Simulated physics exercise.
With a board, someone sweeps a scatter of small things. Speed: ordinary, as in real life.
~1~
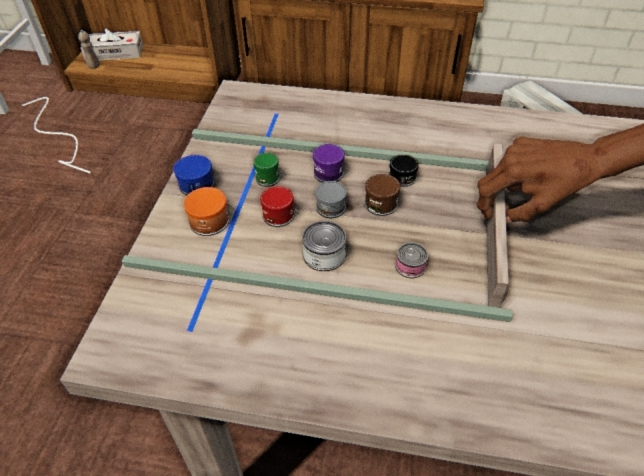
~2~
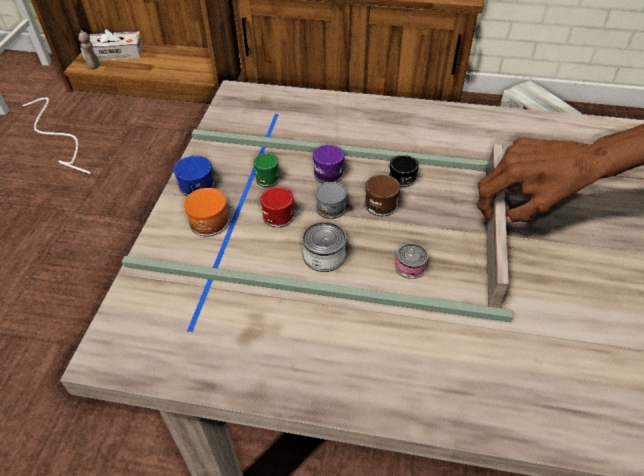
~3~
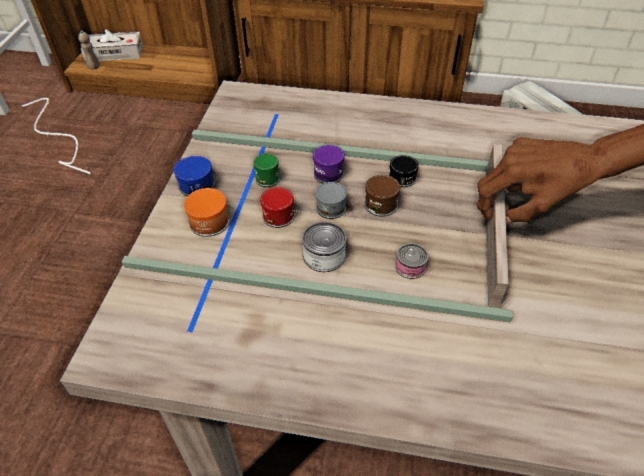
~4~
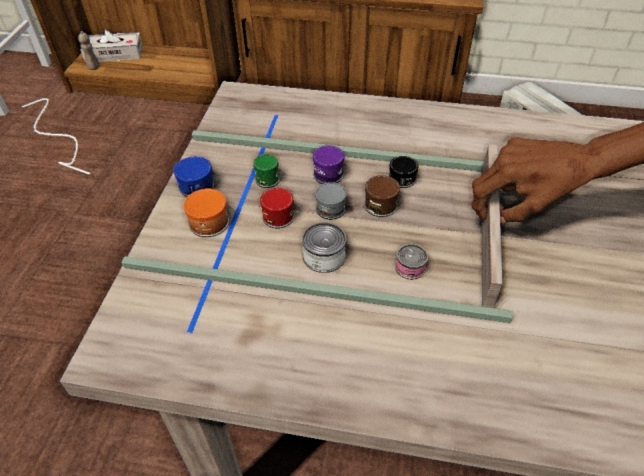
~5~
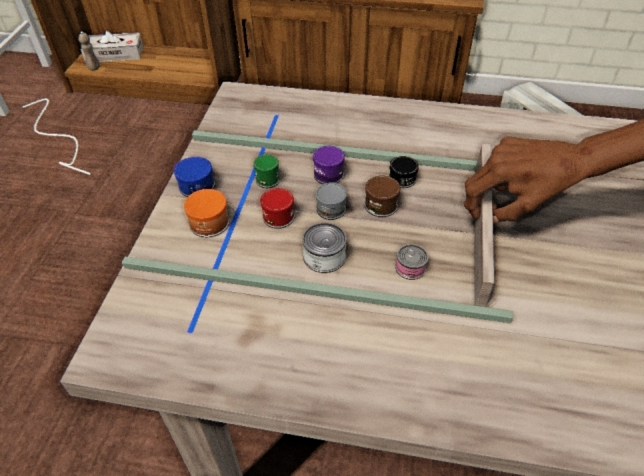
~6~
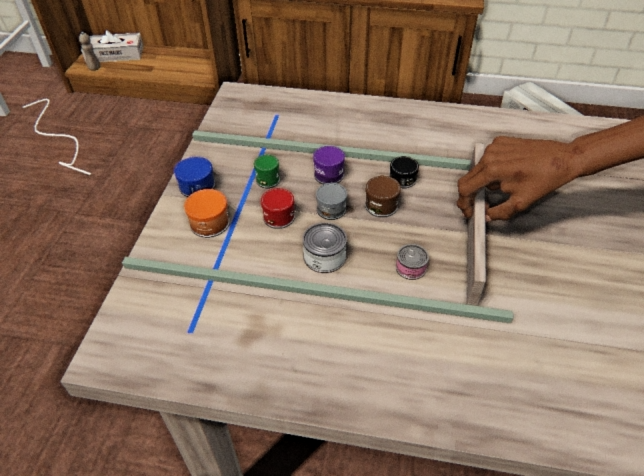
A hand slides a wooden board slightly left across a table toward scattered colourful tins.
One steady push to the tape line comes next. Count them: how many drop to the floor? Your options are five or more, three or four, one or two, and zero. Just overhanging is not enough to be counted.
My pick is zero.
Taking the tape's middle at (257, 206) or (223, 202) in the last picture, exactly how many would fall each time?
First try 0, second try 1.
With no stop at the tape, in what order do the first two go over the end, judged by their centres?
The order is the blue tin, then the orange pot.
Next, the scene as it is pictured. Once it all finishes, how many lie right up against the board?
The figure is 5.
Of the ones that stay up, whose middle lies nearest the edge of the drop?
I reckon it's the blue tin.
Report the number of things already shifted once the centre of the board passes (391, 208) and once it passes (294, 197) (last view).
Respectively 3 and 8.
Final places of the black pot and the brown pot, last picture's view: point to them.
The black pot comes to rest at (247, 150), and the brown pot comes to rest at (235, 169).
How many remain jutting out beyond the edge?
It totals 1.
Soon after, none off yet; blue tin at rest near (195, 177); orange pot at rest near (208, 213); green tin at rest near (267, 171).
After that, none off yet; blue tin at rest near (195, 177); orange pot at rest near (208, 213); green tin moving near (259, 173).
In the end, the number that fall off is zero.
